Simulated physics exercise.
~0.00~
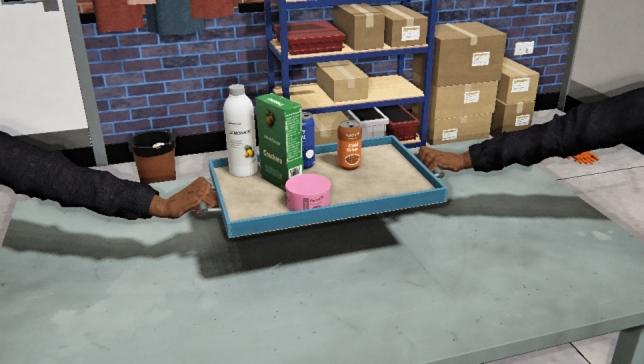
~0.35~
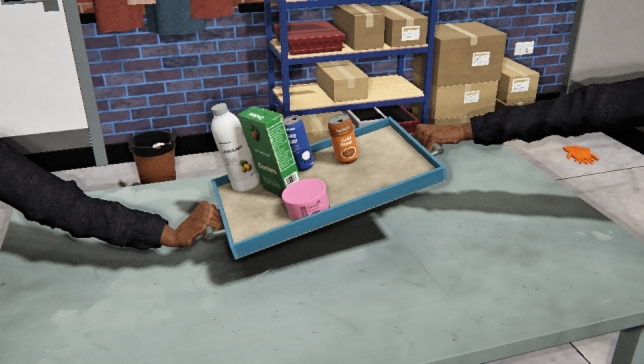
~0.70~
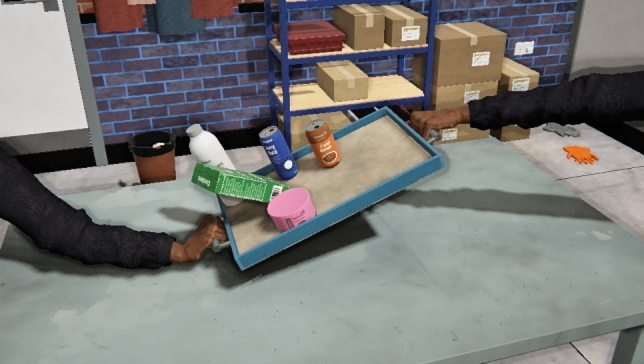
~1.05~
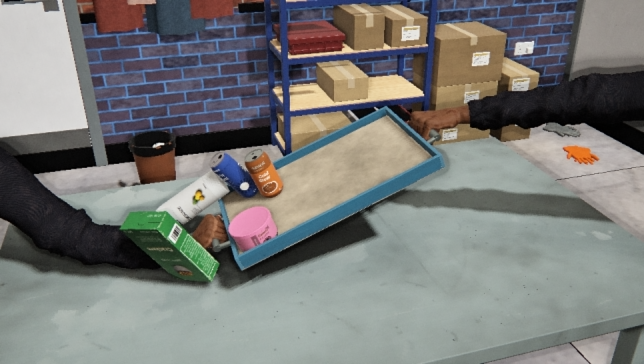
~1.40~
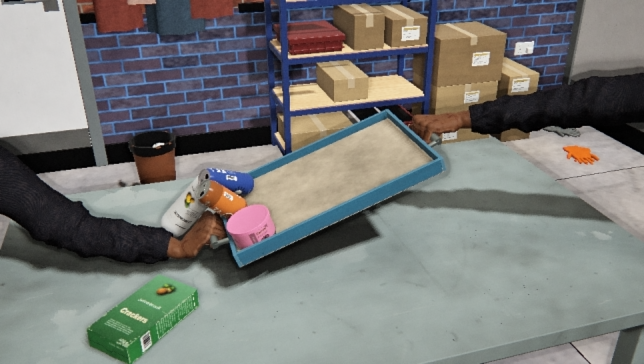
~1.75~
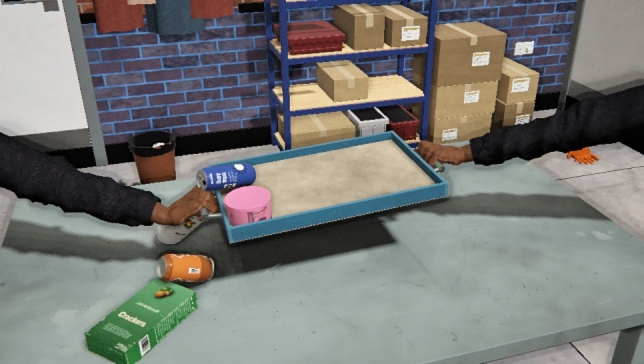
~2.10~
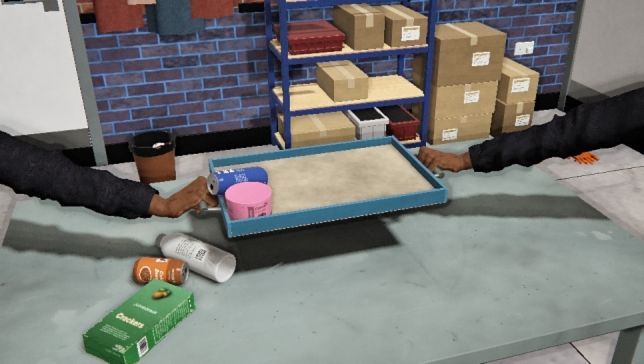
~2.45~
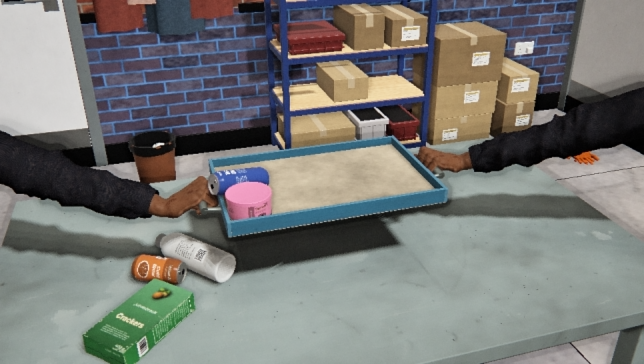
Above a workshop table, two hands tip a tray left, spilling three items before levelling it.
